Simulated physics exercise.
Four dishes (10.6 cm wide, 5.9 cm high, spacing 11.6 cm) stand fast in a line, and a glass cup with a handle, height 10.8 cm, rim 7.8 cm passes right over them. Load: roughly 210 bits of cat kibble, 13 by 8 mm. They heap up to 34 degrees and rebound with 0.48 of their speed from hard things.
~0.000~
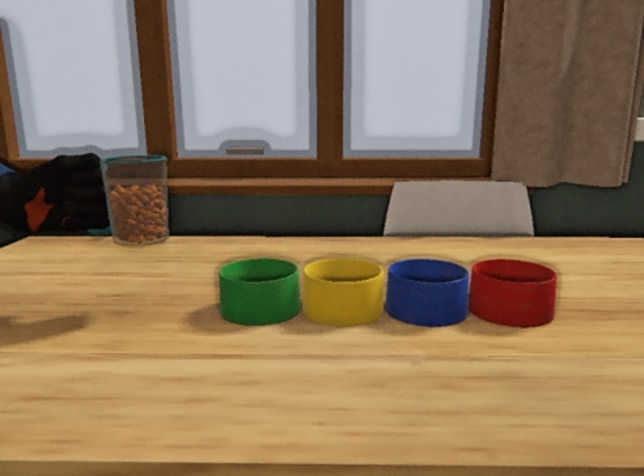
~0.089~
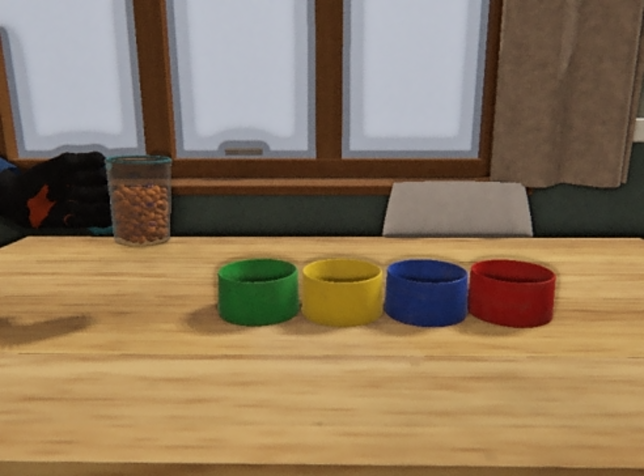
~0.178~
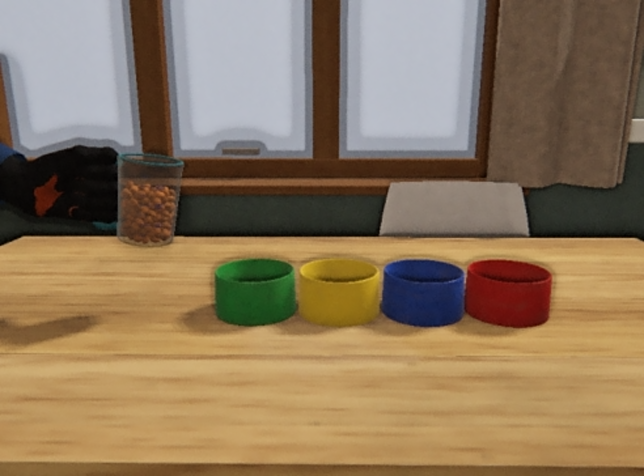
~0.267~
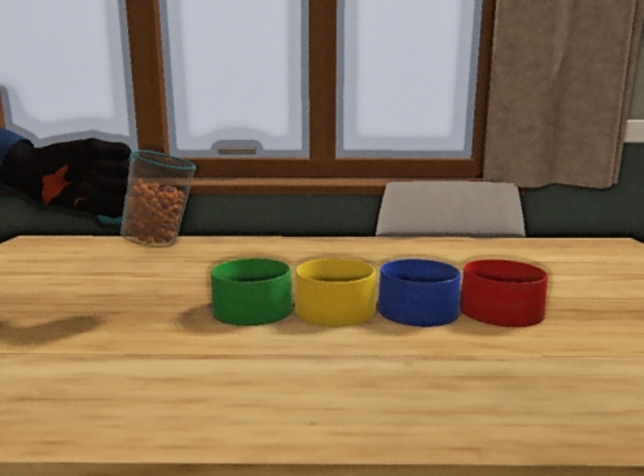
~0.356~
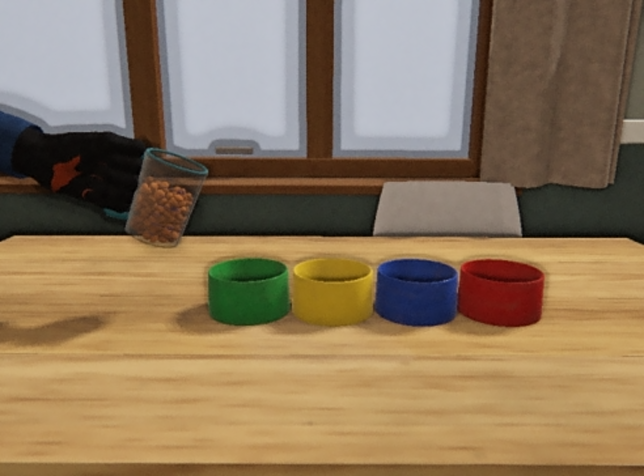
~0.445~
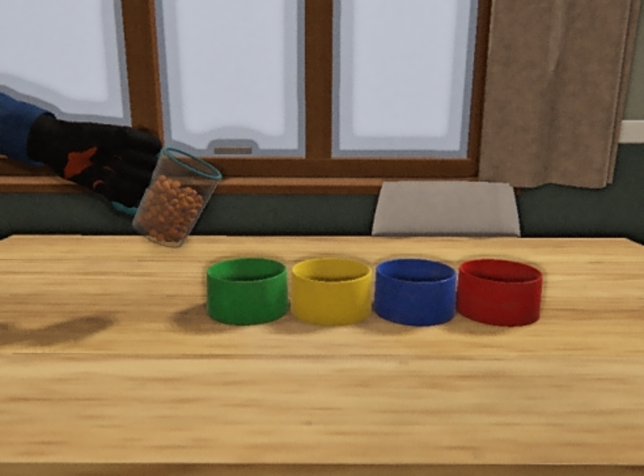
At first, a dark-gloved hand holds an upright clear cup of small brown pieces at the left, behind a table with green, yellow, blue and red dishes in a row. The hand then moves the cup a short way right, steadily tilting it rightward, as the pieces shift slightly inside.
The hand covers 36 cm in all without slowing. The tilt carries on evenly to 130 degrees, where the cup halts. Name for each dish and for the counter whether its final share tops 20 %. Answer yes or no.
Red no, blue yes, green no, yellow no, counter no.
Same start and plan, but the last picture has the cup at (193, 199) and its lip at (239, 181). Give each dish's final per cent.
Red 0, blue 100, green 0, yellow 0.
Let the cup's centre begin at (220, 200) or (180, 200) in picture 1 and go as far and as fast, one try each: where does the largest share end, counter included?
The winner: Red; blue.
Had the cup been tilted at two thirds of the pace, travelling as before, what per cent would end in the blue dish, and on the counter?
Blue 100; counter 0.
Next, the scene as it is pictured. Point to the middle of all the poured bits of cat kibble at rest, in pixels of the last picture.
Around (416, 298).
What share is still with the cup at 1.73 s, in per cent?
Some 70 per cent of the load.
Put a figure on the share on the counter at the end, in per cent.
Roughly 10 per cent.
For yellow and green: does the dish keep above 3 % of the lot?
Yellow yes; green no.
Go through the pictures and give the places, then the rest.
The first frame shows cup at (138, 200), tilt 0 degrees, lip at (163, 159), moved 0.0 cm; middle of the pieces at (141, 213); green dish at (259, 270); yellow dish at (343, 270); blue dish at (428, 271); red dish at (513, 271).
The second frame shows cup at (141, 200), tilt 2 degrees, lip at (169, 161), moved 0.6 cm; middle of the pieces at (143, 213).
The third frame shows cup at (149, 200), tilt 9 degrees, lip at (181, 164), moved 2.1 cm; middle of the pieces at (149, 213).
The fourth frame shows cup at (156, 199), tilt 15 degrees, lip at (193, 168), moved 3.6 cm; middle of the pieces at (155, 212).
The fifth frame shows cup at (165, 199), tilt 22 degrees, lip at (206, 173), moved 5.2 cm; middle of the pieces at (162, 212).
The sixth frame shows cup at (175, 199), tilt 29 degrees, lip at (220, 178), moved 6.7 cm; middle of the pieces at (171, 211); green dish at (247, 270); yellow dish at (331, 270); blue dish at (416, 270); red dish at (500, 271). The cup turns about 75 degrees a second and travels 17 cm a second.
Then, at 1.22 s, tilt 87 degrees; cup holds 100 %.
After 1.73 s, tilt 125 degrees; cup holds 70 %, blue 10 %, yellow 10 %.
After 2.31 s, tilt 130 degrees; cup holds 0 %, blue 85 %, yellow 10 %.
By 2.6 s all is still; red 0 %, blue 85 %, green 0 %, yellow 10 %, counter 10 %.
